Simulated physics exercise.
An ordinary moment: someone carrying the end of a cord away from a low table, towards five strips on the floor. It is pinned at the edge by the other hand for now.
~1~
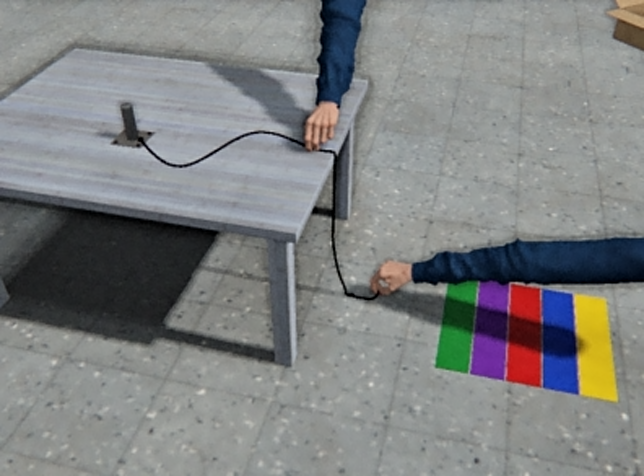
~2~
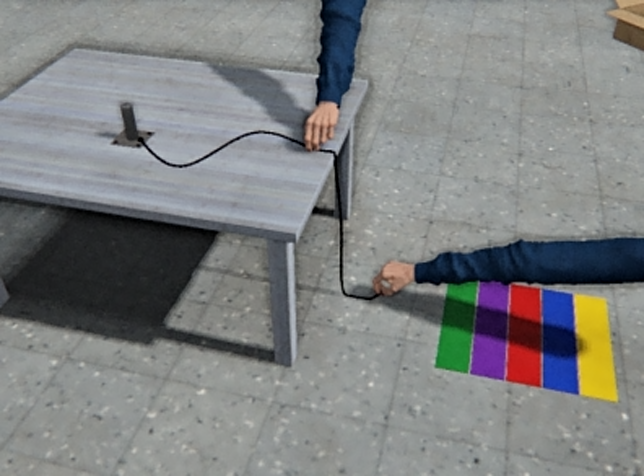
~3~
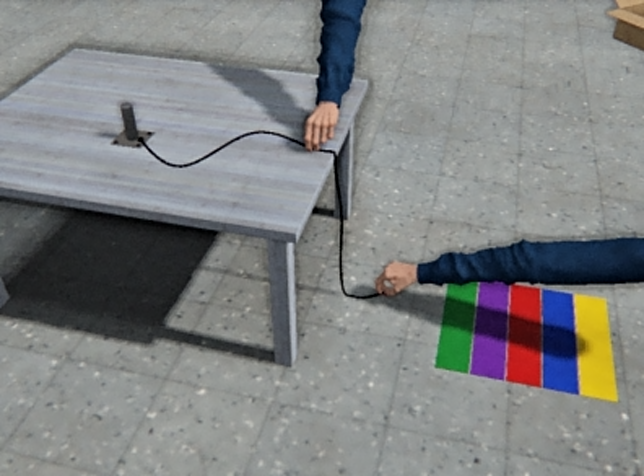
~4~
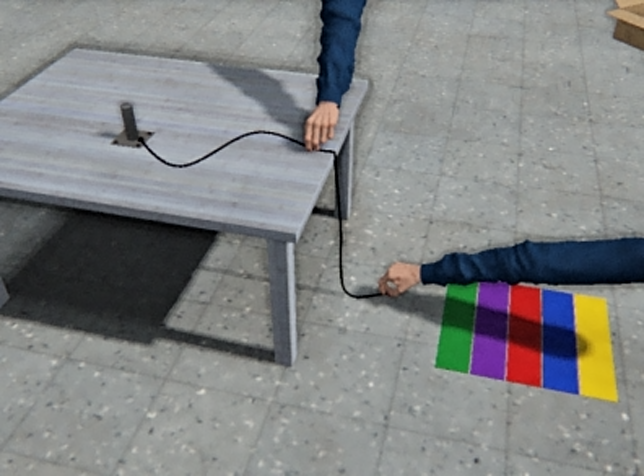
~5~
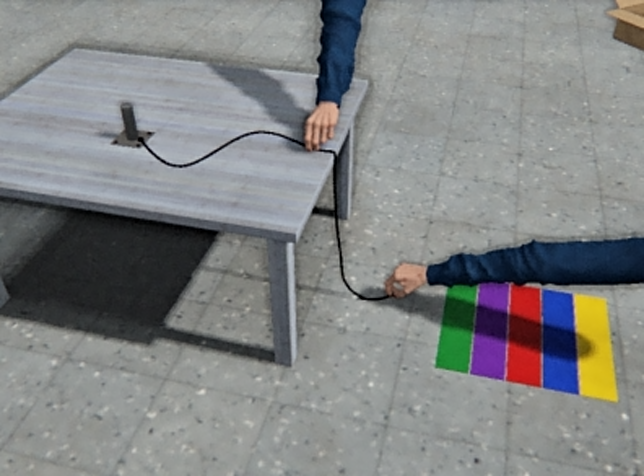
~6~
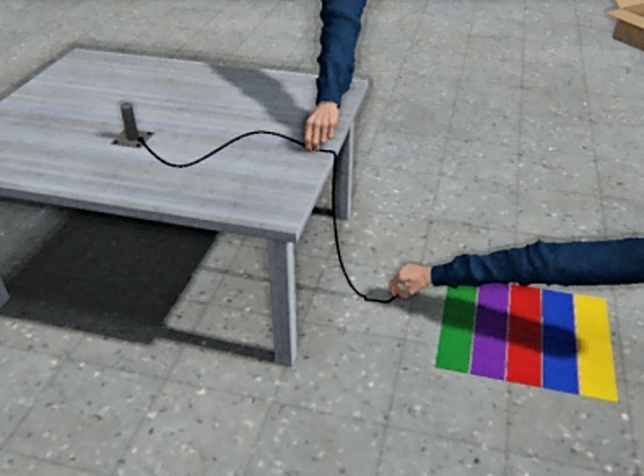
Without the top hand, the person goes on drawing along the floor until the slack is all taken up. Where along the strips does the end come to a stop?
Above the blue strip.
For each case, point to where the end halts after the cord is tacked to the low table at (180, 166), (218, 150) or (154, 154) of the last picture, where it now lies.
The pixel places are (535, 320), (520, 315) and (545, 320), one per try.
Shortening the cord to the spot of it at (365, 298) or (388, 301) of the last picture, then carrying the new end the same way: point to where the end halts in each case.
The pixels are (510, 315) and (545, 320), in that order.
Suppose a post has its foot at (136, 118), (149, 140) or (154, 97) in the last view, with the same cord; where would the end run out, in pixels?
Try by try: (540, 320), (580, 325) and (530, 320).
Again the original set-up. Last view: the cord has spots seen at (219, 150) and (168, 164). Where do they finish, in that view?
I'd put the first at about (256, 148) and the other at about (198, 143).
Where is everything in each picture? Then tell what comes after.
The first picture shows end (378, 292); green (454, 351); purple (489, 358); red (524, 364); blue (560, 371); yellow (597, 378).
The second picture shows end (381, 292); cord through (154, 155) (216, 152) (279, 135) (335, 167) (341, 227) (342, 283).
The third picture shows end (383, 292).
The fourth picture shows end (387, 293); cord through (154, 155) (216, 152) (279, 135) (335, 167) (341, 227) (342, 283).
The fifth picture shows end (393, 294).
The sixth picture shows end (397, 295); cord through (154, 155) (216, 152) (279, 135) (334, 167) (335, 226) (350, 283).
A little later, end near (497, 312); over purple.
Next, end near (537, 319); over red.
When it is tight, end near (563, 323); over blue. It gets as far as the blue strip.
